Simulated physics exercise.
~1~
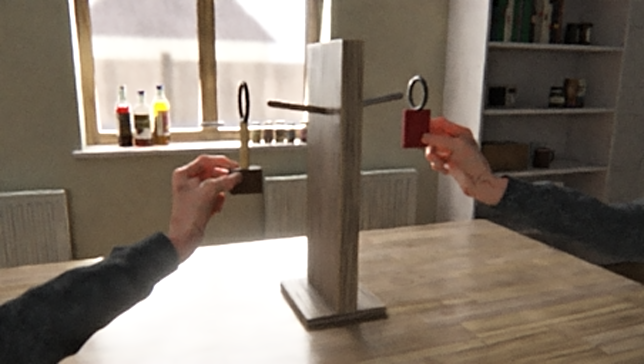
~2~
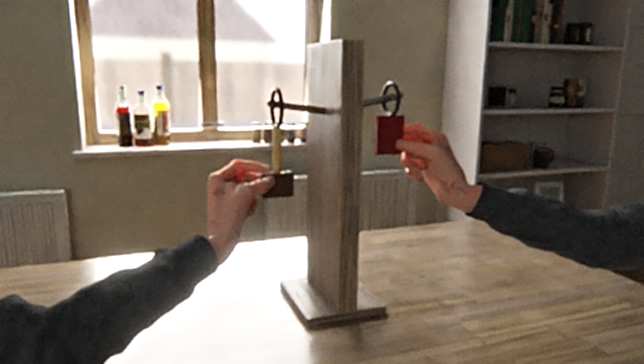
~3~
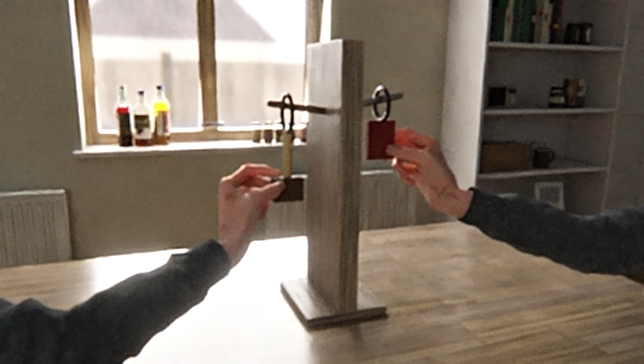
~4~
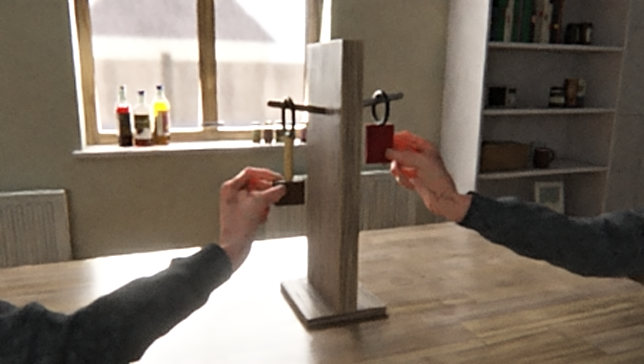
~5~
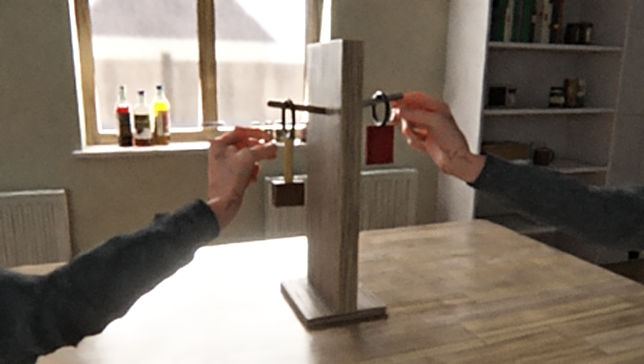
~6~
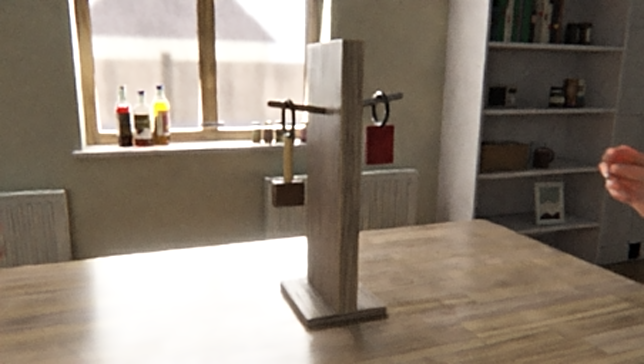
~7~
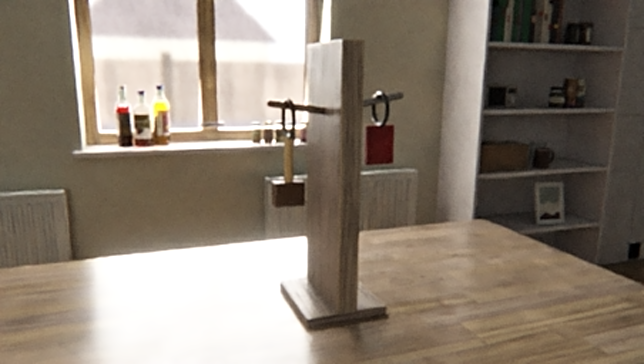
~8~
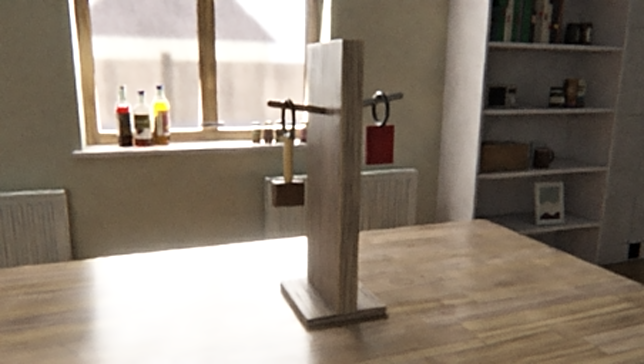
To begin with, two hands hold a brown brush and a red tag by a wooden peg stand on a table, with a bright window and shelves behind. The left hand moves the brush to the right while the other brings the tag to the left, each loop passing over an end of the peg. Both are then lowered slightly until they settle on the peg. The fingers open and release them, and the hands draw back out of view, the right one last. The brush and the tag stay hooked on either side of the upright, hanging still.
